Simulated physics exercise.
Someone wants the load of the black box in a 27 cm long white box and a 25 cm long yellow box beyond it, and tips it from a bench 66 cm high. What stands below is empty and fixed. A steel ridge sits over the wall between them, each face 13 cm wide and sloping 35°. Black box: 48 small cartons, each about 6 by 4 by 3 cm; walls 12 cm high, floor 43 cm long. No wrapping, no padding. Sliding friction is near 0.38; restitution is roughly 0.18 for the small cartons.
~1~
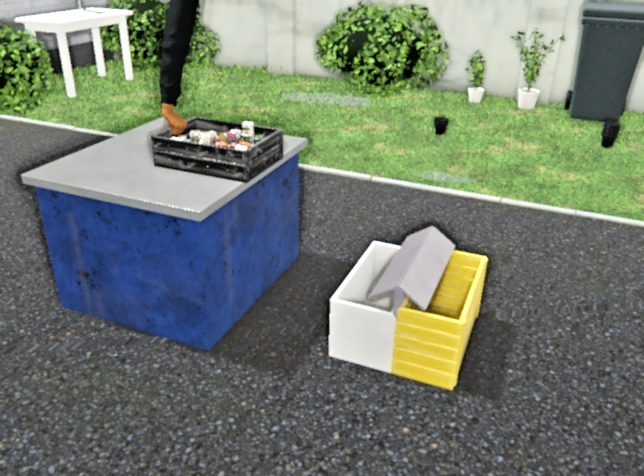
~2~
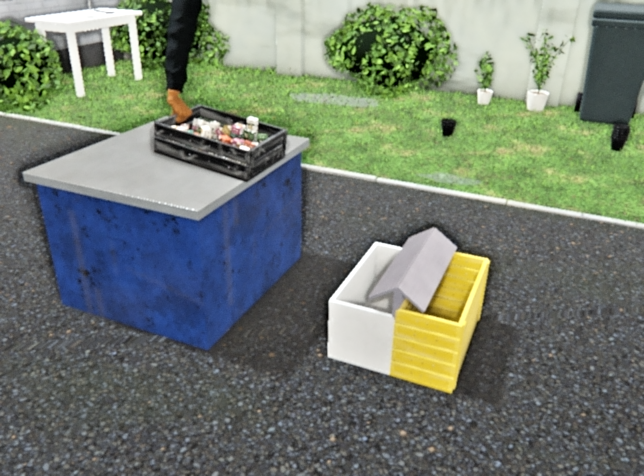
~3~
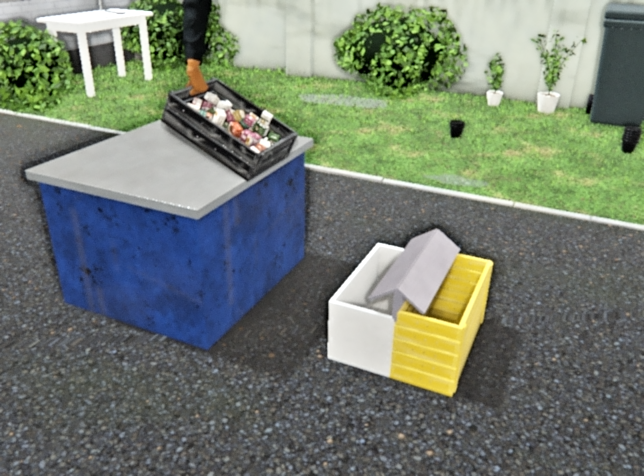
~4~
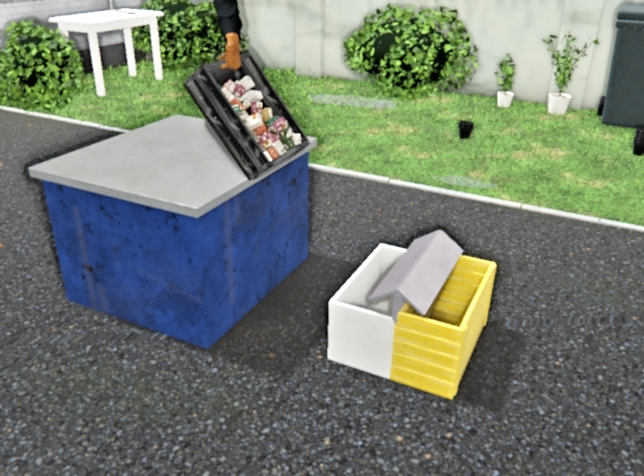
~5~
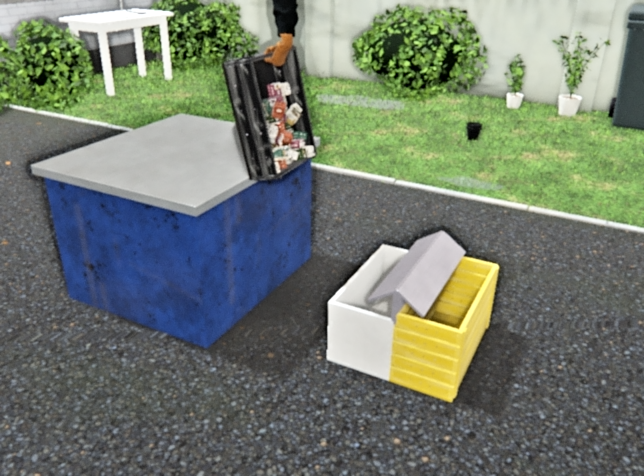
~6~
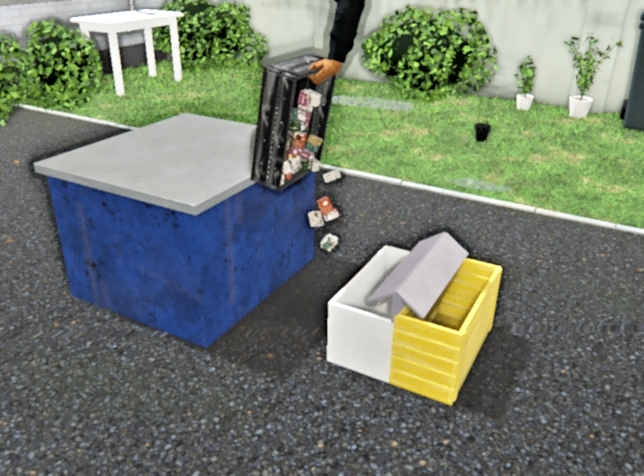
In the video, a hand tilts a black crate of small cartons up on end at the edge of a blue bench with a gray top, and several cartons drop out beside the white and yellow boxes.
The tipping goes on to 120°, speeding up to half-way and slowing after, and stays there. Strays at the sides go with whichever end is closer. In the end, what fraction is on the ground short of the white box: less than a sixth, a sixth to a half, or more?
Ending on the ground short of the white box: Upwards of half of them.
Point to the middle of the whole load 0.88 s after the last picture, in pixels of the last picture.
Near (340, 313).
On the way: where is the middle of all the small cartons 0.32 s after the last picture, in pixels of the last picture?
Near (321, 184).
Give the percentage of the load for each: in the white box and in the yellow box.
Roughly 10 and 0 per cent.
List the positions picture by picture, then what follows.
In the first picture (we follow the rim corner now nearest the camera; the camera moves round a little), black box at (243, 151); yellow box at (459, 322); tilt 0°; nothing out yet.
The second picture shows black box at (247, 150); tilt 7°.
The third picture shows black box at (257, 153); tilt 25°.
The fourth picture shows black box at (269, 162); tilt 50°.
The fifth picture shows black box at (277, 175); tilt 76°.
The sixth picture shows black box at (280, 188); yellow box at (459, 333); tilt 100°; 5 out, the lowest carton at (329, 242).
Then, 0.14 s after the last picture, tilt 110°; 41 still in the black box, 3 on the ground short of the white box and 4 in the air.
Then, 0.32 s after the last picture, tilt 119°; 17 still in the black box, 5 on the ground short of the white box and 26 in the air.
Then, 0.56 s after the last picture, tilt 120°; 4 still in the black box, 6 in the white box, 20 on the ground short of the white box and 18 in the air.
When it is over (0.88 s after the last picture), 6 in the white box and 42 on the ground short of the white box. Asked share, 42 of 48, 88 per cent.
